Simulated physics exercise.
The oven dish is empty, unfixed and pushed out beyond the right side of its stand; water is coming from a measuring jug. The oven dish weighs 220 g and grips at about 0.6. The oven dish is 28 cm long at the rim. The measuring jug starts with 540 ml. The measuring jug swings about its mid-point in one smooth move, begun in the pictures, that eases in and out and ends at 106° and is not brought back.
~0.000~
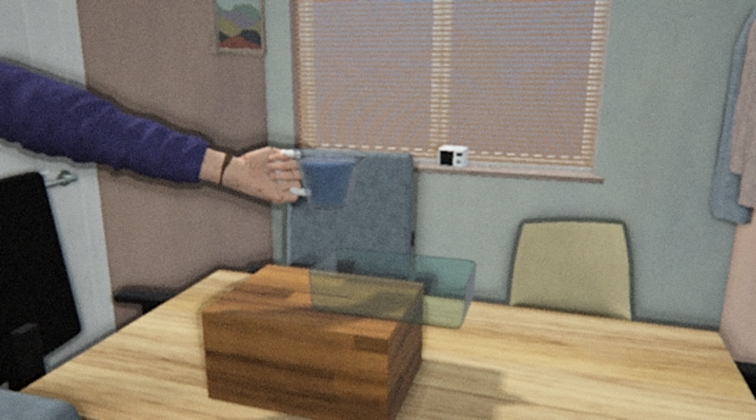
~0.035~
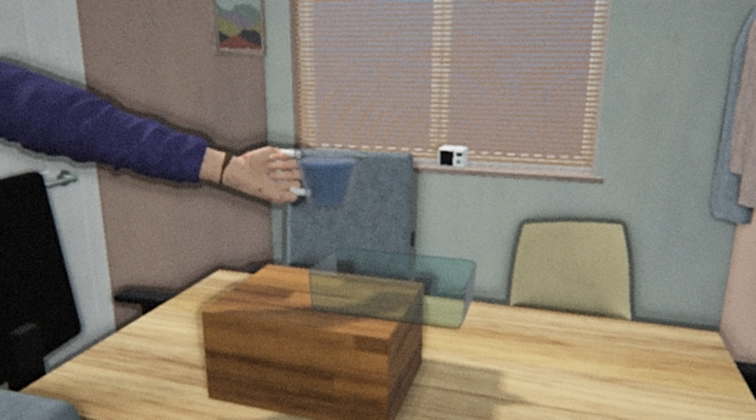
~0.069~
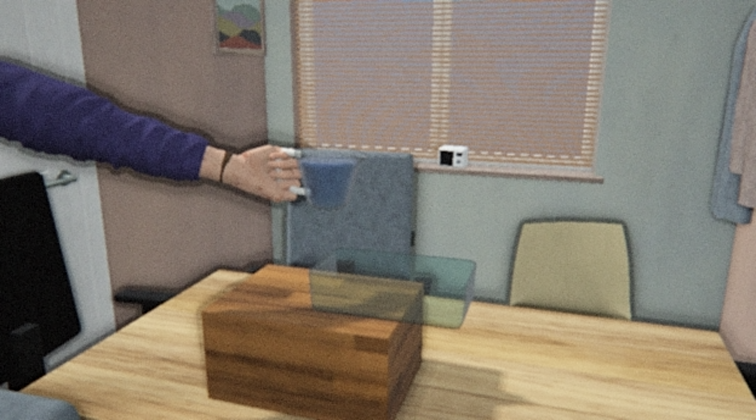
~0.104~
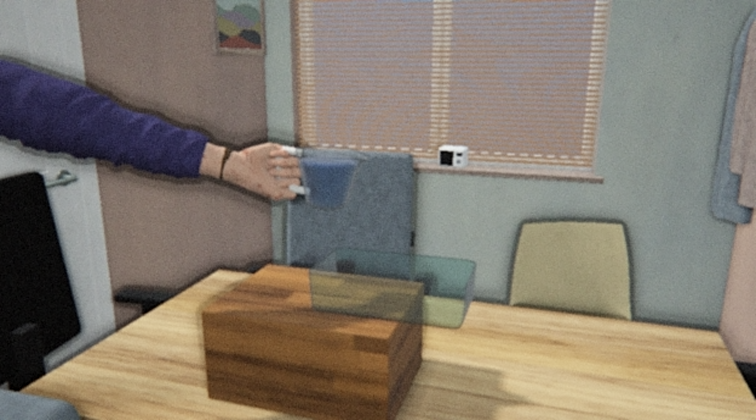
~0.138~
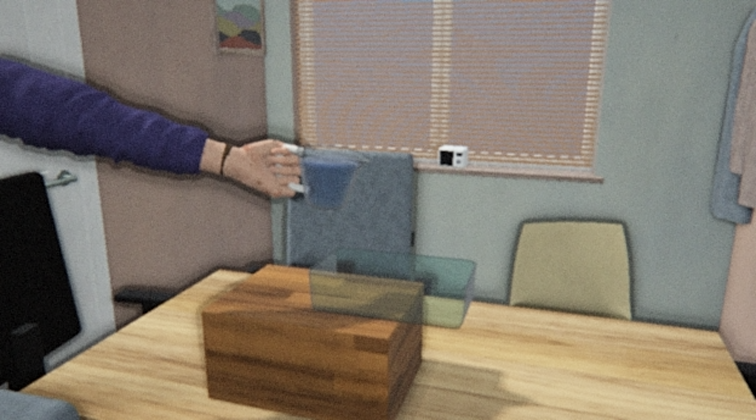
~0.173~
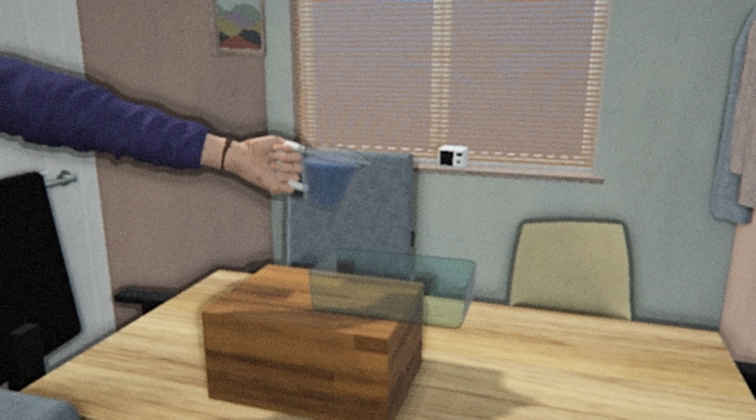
A hand in a purple sleeve slightly tilting a clear jug of blue liquid rightward above a wooden block and glass dish.
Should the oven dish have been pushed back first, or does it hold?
This oven dish keeps its place.
Then, 0.52 s in, the tilt is 74° and 60 per cent is still to pour; the oven dish lies level with 8 per cent in it.
Then, 0.77 s in, the tilt is 105° and 7 per cent is still to pour; the oven dish lies level with 75 per cent in it.
Then, 1.04 s in, the tilt is 106° and 0 per cent is still to pour; the oven dish lies level with 96 per cent in it.
Then, 1.33 s in, the tilt is 106° and 0 per cent is still to pour; the oven dish lies level with 96 per cent in it.
Finally, the oven dish lies level with 96 per cent in it.
